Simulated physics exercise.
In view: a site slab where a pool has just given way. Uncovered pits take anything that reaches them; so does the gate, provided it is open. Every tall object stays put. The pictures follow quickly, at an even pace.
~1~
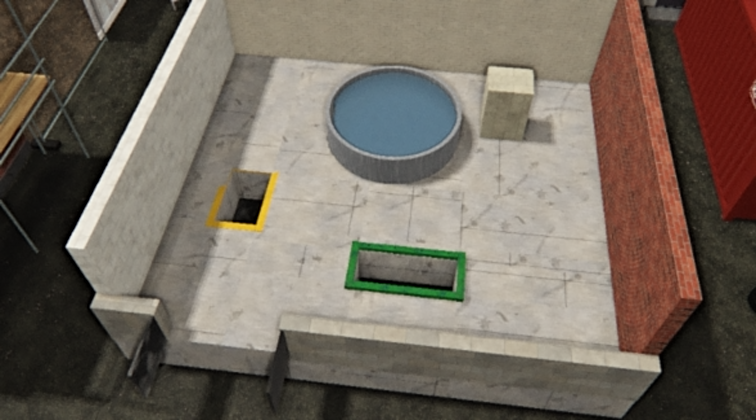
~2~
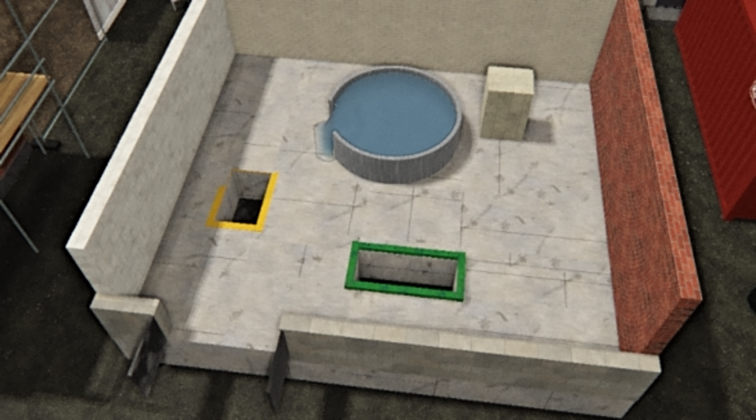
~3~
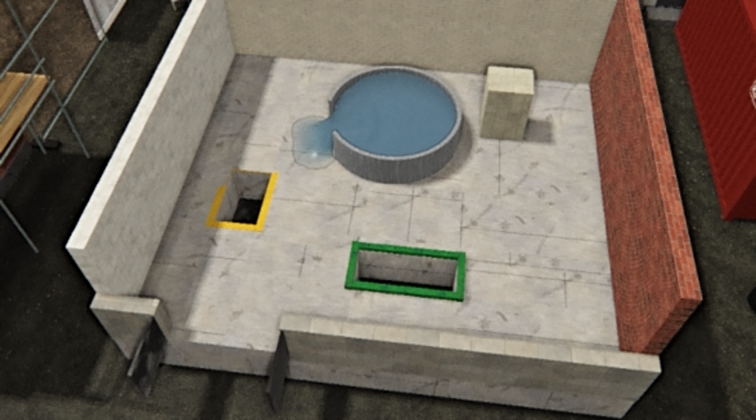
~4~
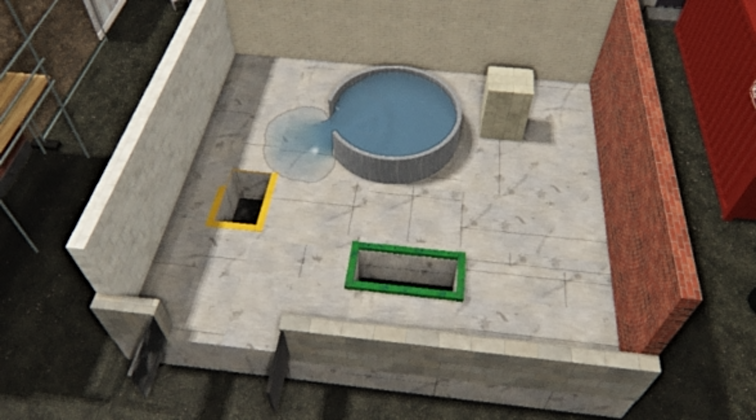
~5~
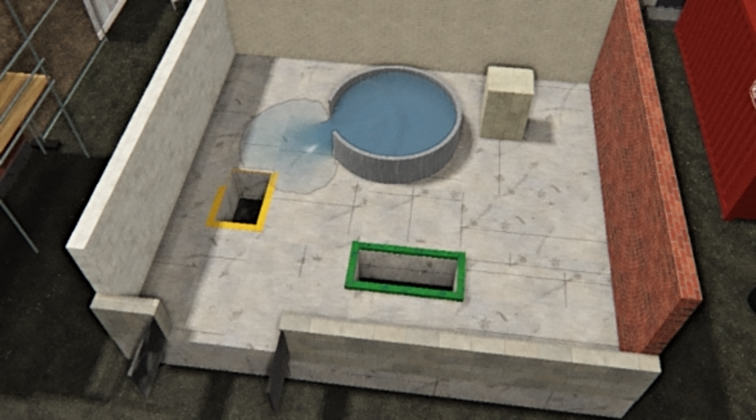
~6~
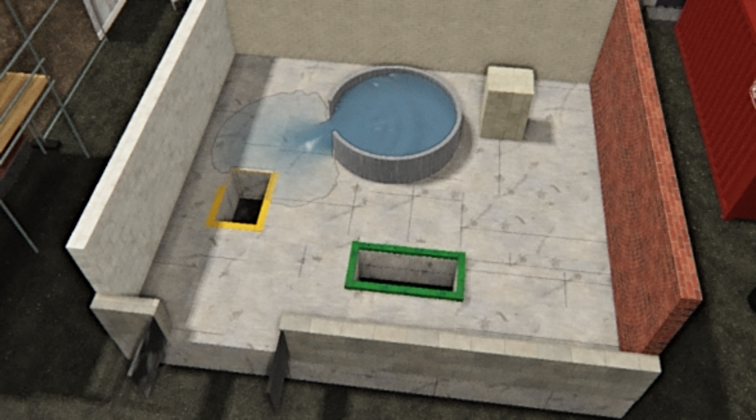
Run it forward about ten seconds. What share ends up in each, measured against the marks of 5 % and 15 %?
Measured against the marks, the gate ends up with between 5 and 15 %; the green pit ends up with less than 5 %; the yellow pit ends up with more than 15 %.
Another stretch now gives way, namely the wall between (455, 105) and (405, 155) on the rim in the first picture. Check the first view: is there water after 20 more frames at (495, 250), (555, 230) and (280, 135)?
Note, points one to three: Reached and soaked / reached and soaked / unreached.
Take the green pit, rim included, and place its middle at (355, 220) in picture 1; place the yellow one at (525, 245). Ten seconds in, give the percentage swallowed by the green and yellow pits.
Split: Green 0 %, yellow 0 %.
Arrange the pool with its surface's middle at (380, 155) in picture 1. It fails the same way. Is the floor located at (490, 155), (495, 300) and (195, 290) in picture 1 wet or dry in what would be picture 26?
Taking them as they were asked, they come out bone dry, bone dry, soaked.
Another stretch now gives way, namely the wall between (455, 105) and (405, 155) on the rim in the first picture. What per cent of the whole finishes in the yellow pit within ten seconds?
I'd estimate the yellow pit takes around 4 percent.
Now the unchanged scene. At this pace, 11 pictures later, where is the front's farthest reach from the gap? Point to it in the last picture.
The farthest point of the front sits at (146, 279).
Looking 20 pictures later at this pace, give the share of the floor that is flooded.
Near 30 in a hundred.
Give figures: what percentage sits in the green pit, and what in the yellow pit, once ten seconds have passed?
Around 0 and 28 per cent, in that order.
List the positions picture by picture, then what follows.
The first frame shows the round tank at (394, 113) is whole and still.
In the second frame, water pours out at (331, 133) and has run to (331, 159).
In the third frame, water pours out at (331, 134) and has run to (298, 125).
In the fourth frame, water pours out at (331, 134) and has run to (274, 123).
In the fifth frame, the front is at (244, 155), out from the gap at (331, 134).
In the sixth frame, water pours out at (331, 133) and has run to (216, 153).
A moment on, water covers 15 % of the floor; the gate 0 %, the green pit 0 %, the yellow pit 3 %.
Next, water covers 20 % of the floor; the gate 0 %, the green pit 0 %, the yellow pit 7 %.
Then, water covers 30 % of the floor; the gate 0 %, the green pit 0 %, the yellow pit 13 %.
Later, water covers 40 % of the floor; the gate 5 %, the green pit 0 %, the yellow pit 20 %.
In the end, water covers 60 % of the floor; the gate 11 %, the green pit 0 %, the yellow pit 28 %.
